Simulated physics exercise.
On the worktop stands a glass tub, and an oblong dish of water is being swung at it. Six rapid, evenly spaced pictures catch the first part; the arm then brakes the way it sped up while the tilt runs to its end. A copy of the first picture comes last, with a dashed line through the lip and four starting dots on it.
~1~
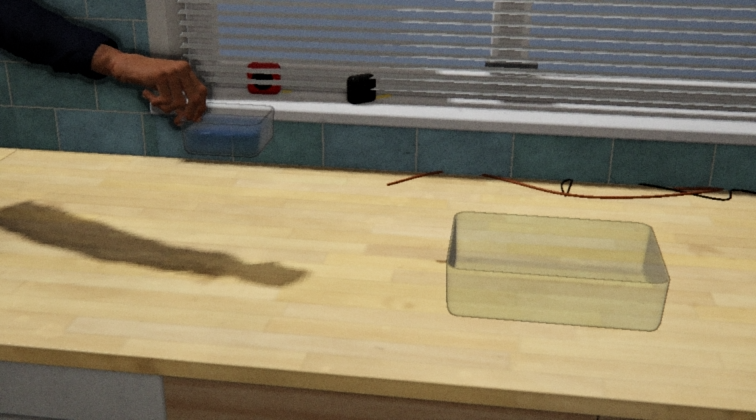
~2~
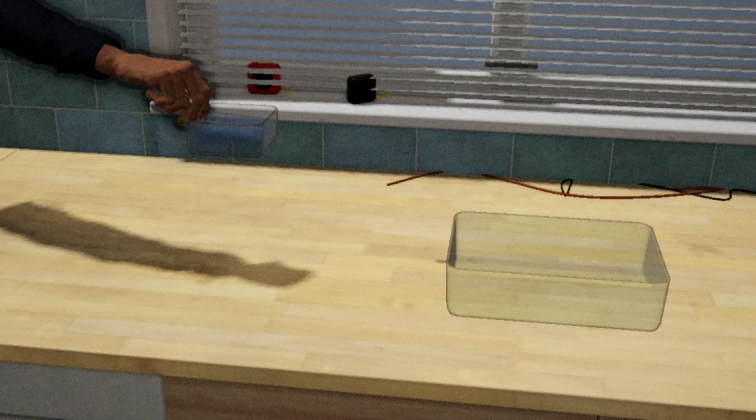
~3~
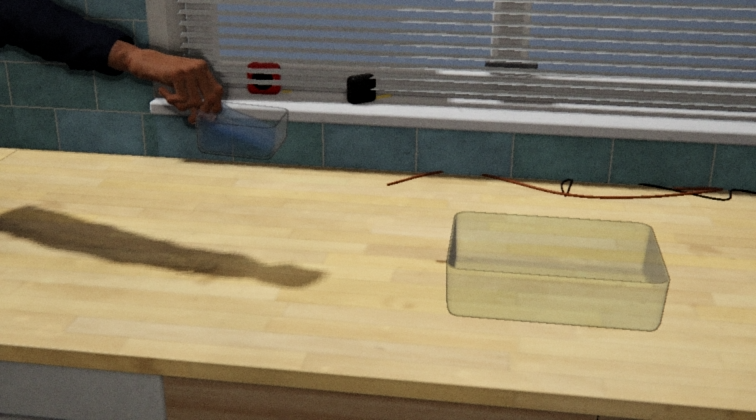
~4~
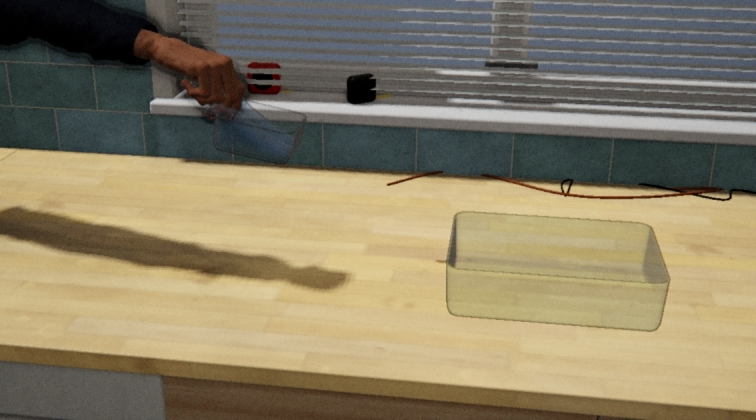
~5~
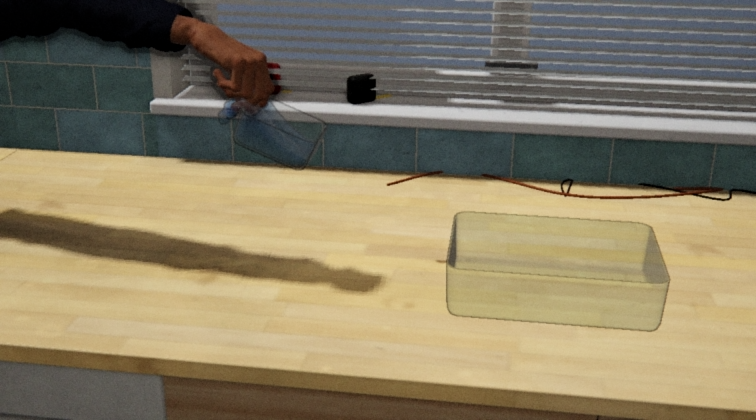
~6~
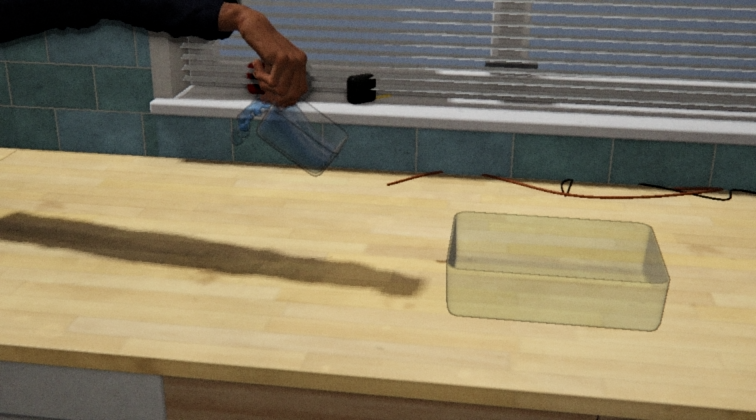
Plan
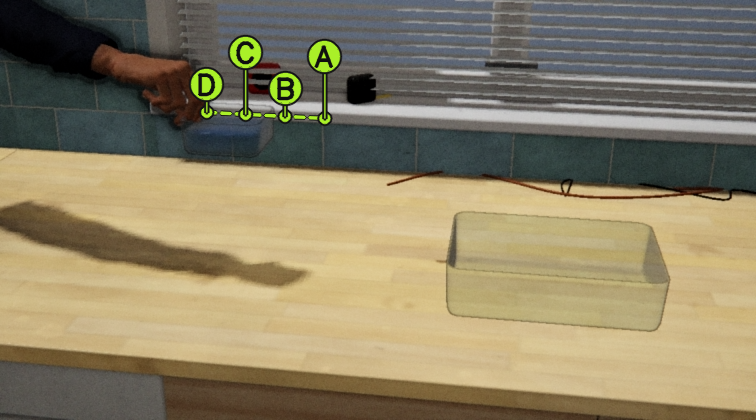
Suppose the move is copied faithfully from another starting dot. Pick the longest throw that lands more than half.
C.
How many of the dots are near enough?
Three of the four.
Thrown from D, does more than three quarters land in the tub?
No, it does not.
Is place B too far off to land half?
No, not at all.
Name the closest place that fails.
Place D.
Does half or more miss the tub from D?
Yes, it does.
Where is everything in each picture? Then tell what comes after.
In the first frame, upright, lip at (265, 115); tub from (446, 312) to (660, 329); nothing has left yet.
In the second frame, upright, lip at (269, 115); nothing has left yet.
In the third frame, tipped about 3°, lip at (280, 118); water is over the rim, down to (212, 110).
In the fourth frame, tipped about 11°, lip at (299, 124); water is over the rim, down to (216, 109).
In the fifth frame, tipped about 22°, lip at (321, 133); water is over the rim, down to (226, 119).
In the sixth frame, tipped about 35°, lip at (343, 143); water is over the rim, down to (240, 139).
In lime, A at (324, 118); B at (285, 116); C at (245, 114); D at (206, 112).
Choosing A, about 70 % lands in the tub, 14 % falls short and 15 % goes beside or beyond.
Choosing B, about 66 % lands in the tub, 20 % falls short and 14 % goes beside or beyond.
Choosing C, about 62 % lands in the tub, 28 % falls short and 10 % goes beside or beyond.
Choosing D, about 29 % lands in the tub, 63 % falls short and 8 % goes beside or beyond.
